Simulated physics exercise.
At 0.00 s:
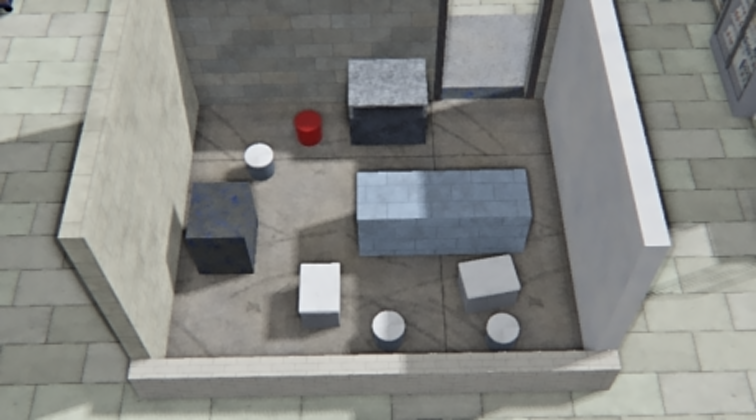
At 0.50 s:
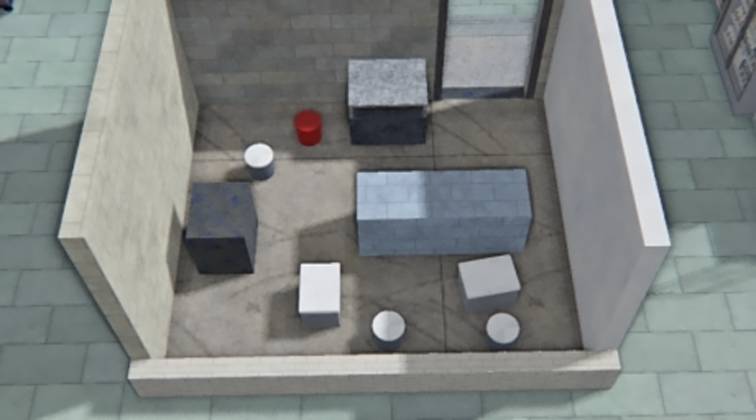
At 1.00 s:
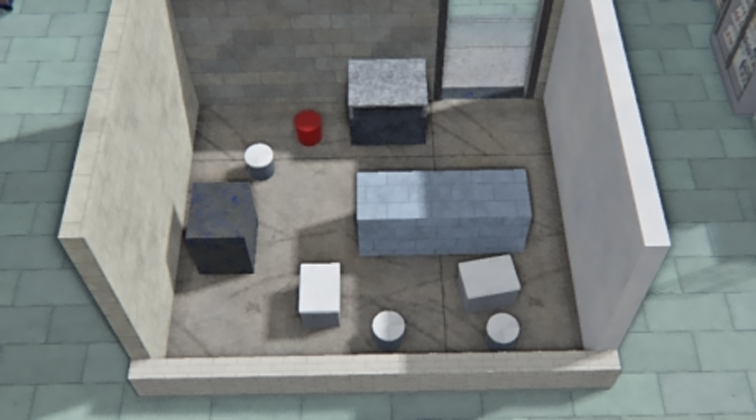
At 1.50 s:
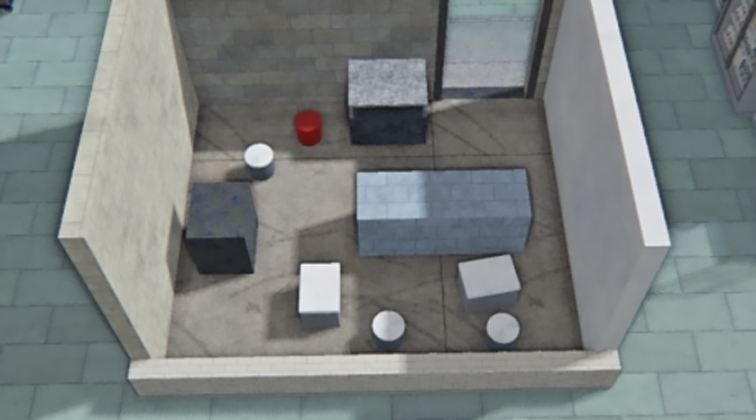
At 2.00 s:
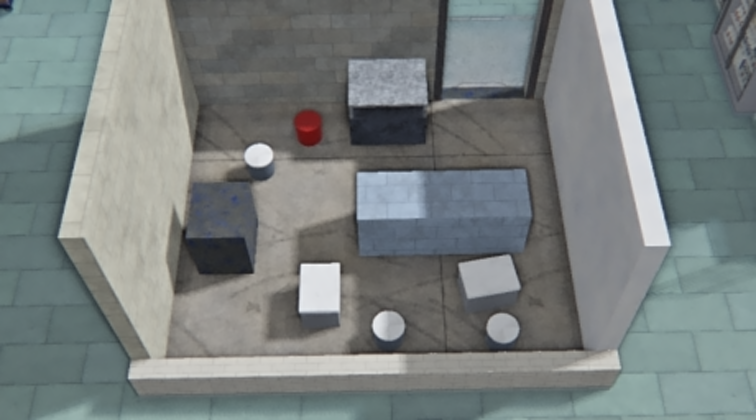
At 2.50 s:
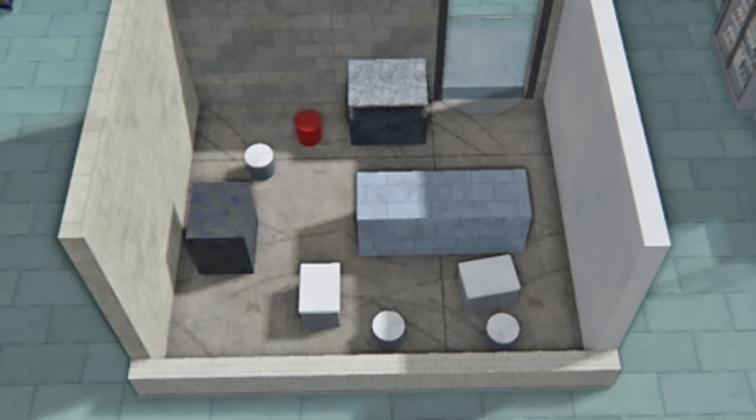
Water spreads over the paving outside the small shop while the red pail inside stays still.
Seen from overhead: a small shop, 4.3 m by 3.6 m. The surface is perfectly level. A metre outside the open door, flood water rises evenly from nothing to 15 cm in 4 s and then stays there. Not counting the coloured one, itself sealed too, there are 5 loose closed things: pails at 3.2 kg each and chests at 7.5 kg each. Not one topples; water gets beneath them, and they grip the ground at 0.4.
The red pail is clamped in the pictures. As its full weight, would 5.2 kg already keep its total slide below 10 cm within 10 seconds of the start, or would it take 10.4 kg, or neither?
It will take just the lighter choice to stop it.
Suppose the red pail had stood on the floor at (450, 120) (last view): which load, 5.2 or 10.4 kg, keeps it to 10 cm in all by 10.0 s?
Outcome - failure with both.
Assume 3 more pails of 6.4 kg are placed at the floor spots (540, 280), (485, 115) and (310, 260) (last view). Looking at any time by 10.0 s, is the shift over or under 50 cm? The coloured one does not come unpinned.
First: Beyond the limit; second: Beyond the limit; third: Inside the limit.
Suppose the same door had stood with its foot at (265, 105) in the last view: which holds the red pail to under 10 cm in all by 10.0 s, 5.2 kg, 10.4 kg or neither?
Outcome - the heavier pick is required.
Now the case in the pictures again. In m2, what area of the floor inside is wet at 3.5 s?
Near 1.5 m2 in all.
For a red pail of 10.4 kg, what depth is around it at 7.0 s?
Something like 2 centimetres.
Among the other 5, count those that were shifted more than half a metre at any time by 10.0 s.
By my tally, 2.
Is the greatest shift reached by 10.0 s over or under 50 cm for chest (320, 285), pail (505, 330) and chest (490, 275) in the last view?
In order, the three come out beneath, above and beneath.
After 3.5 s the red pail would be 0 cm from its start with 5.2 kg and 0 cm from its start with 10.4 kg; 0 cm of water round it then.
After 4.5 s the red pail would be 0 cm from its start with 5.2 kg and 0 cm from its start with 10.4 kg; 0 cm of water round it then.
After 7.0 s the red pail would be 0 cm from its start with 5.2 kg and 0 cm from its start with 10.4 kg; 2 cm of water round it then.
After 10.0 s the red pail would be 0 cm from its start with 5.2 kg and 0 cm from its start with 10.4 kg; 3 cm of water round it then.
